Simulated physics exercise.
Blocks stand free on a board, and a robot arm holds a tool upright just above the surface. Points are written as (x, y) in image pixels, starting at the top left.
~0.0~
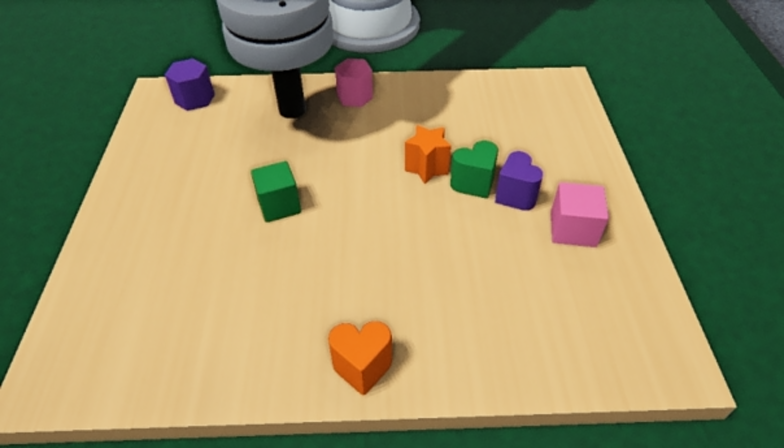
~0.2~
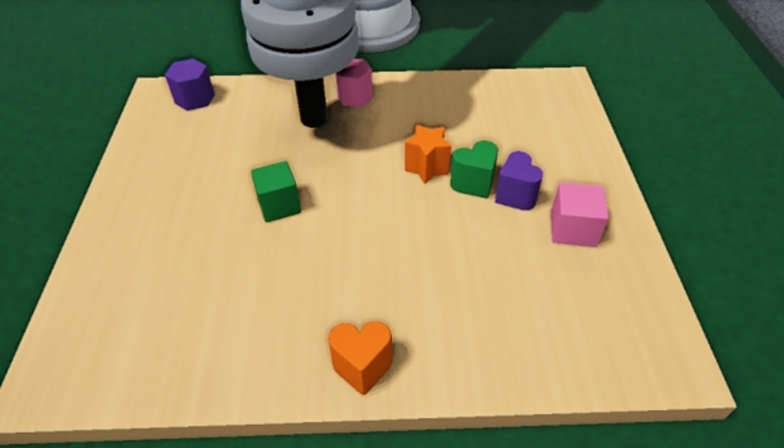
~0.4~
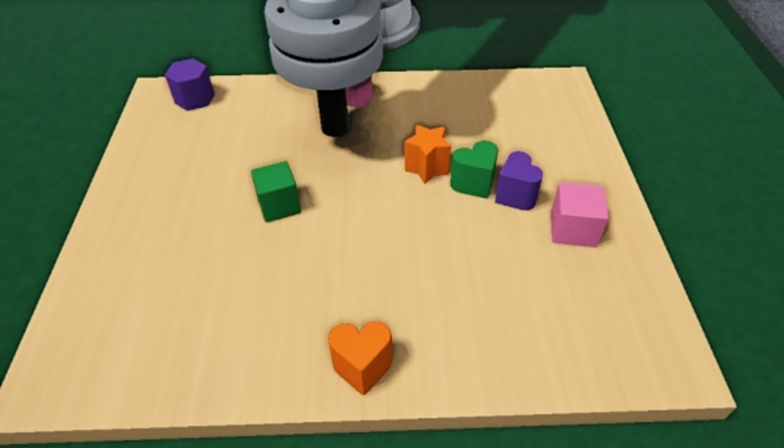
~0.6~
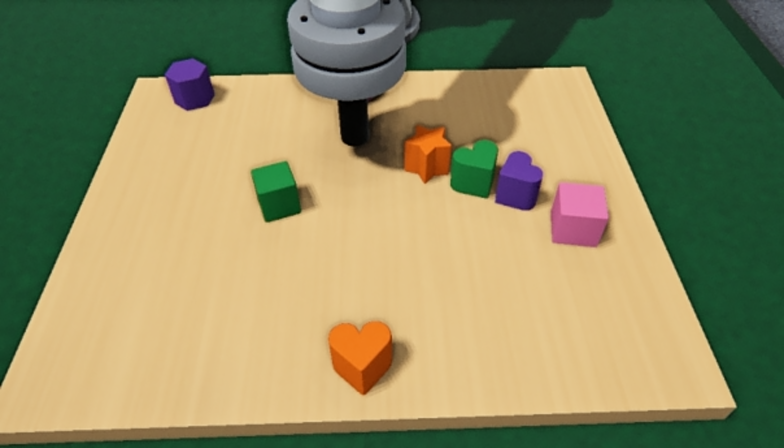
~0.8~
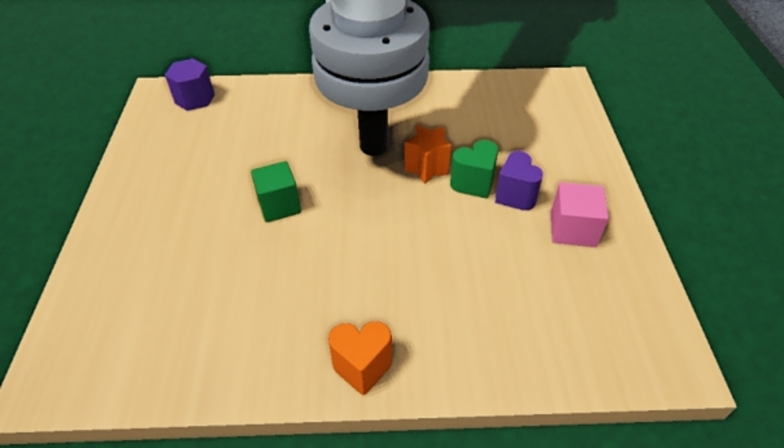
A pale wooden board lies on a green surface, seen from above at an angle by a camera that stays still. An orange star, a green heart, a purple heart and a pink cube line the right side, with a green cube left of centre, an orange heart near the front, and purple and pink blocks at the back. A grey robot arm glides its black tool rightward and slightly forward toward the star, covering the rear pink block, while every block stays put.
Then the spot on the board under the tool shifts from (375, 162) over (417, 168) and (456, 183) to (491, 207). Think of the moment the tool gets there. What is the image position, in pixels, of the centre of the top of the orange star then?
At roughly (528, 173).
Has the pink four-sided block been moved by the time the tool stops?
I expect so.
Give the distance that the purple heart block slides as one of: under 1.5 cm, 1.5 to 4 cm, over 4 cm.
Distance: Above 4 cm.
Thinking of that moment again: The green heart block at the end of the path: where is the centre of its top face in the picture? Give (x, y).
The green heart block ends near (565, 176).
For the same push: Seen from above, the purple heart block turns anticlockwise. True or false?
That is true.
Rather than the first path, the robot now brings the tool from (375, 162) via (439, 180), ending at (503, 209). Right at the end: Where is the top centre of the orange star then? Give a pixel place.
In the picture, that point is around (538, 171).
The first path, step by step. One third of the way, tool (418, 154); orange star (450, 142), turned 15° anticlockwise; green heart block (482, 155).
Two thirds of the way, tool (458, 169); orange star (492, 157), turned 15° anticlockwise; green heart block (526, 168), turned 15° anticlockwise; purple heart block (563, 170), turned 25° anticlockwise.
At the end, tool (494, 192); orange star (528, 173), turned 35° anticlockwise; green heart block (565, 176), turned 35° anticlockwise; purple heart block (595, 165), turned 45° anticlockwise; pink four-sided block (603, 202), turned 40° clockwise.
